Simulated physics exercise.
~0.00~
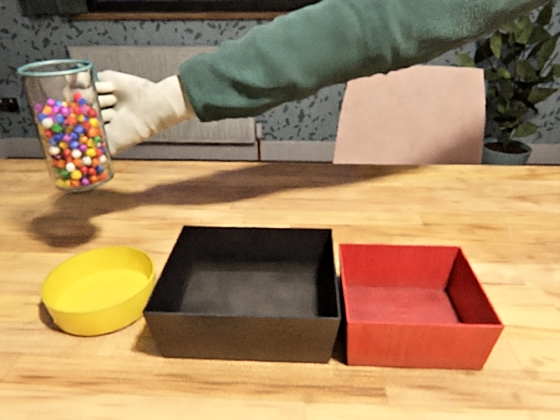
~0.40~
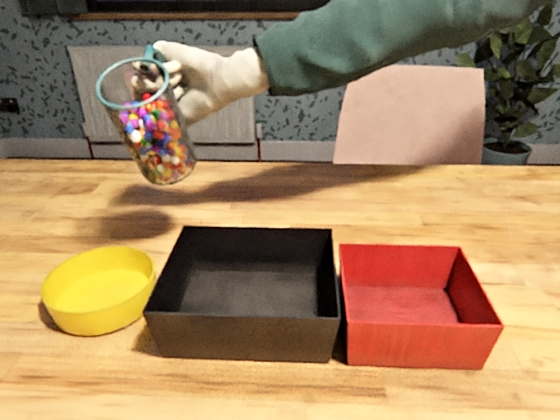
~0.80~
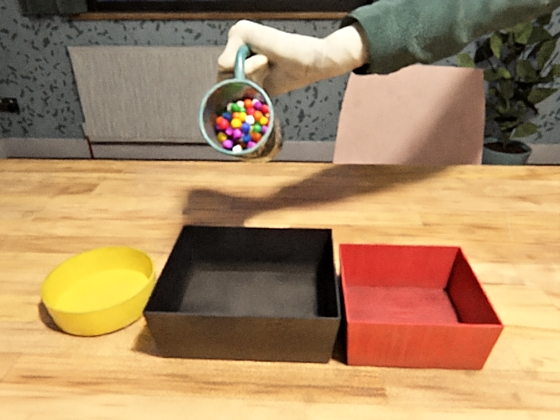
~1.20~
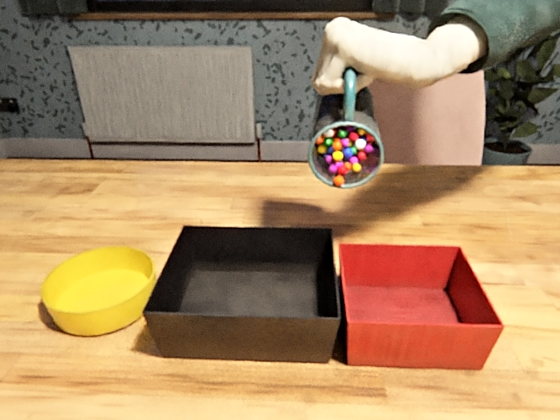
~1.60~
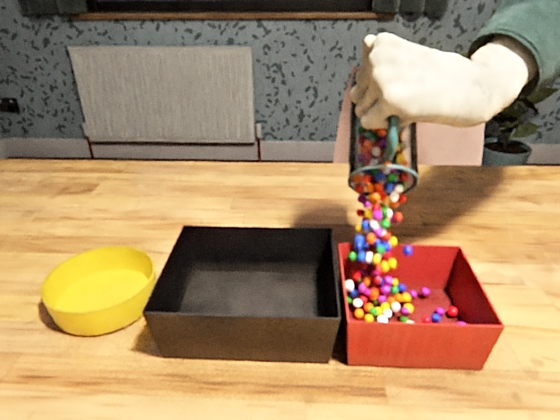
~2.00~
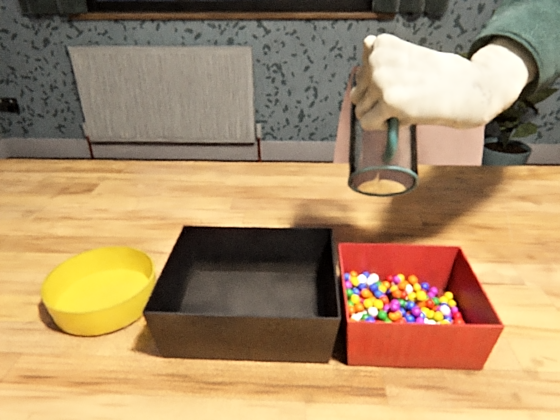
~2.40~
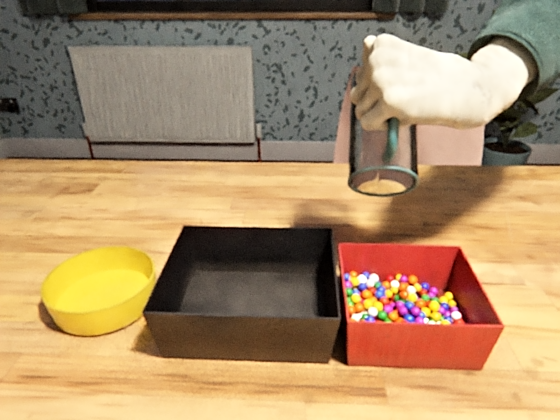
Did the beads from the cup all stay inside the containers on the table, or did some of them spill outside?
They all stayed inside, landing in the red tin. None spilled onto the table, and the yellow dish and the black tin stayed empty.
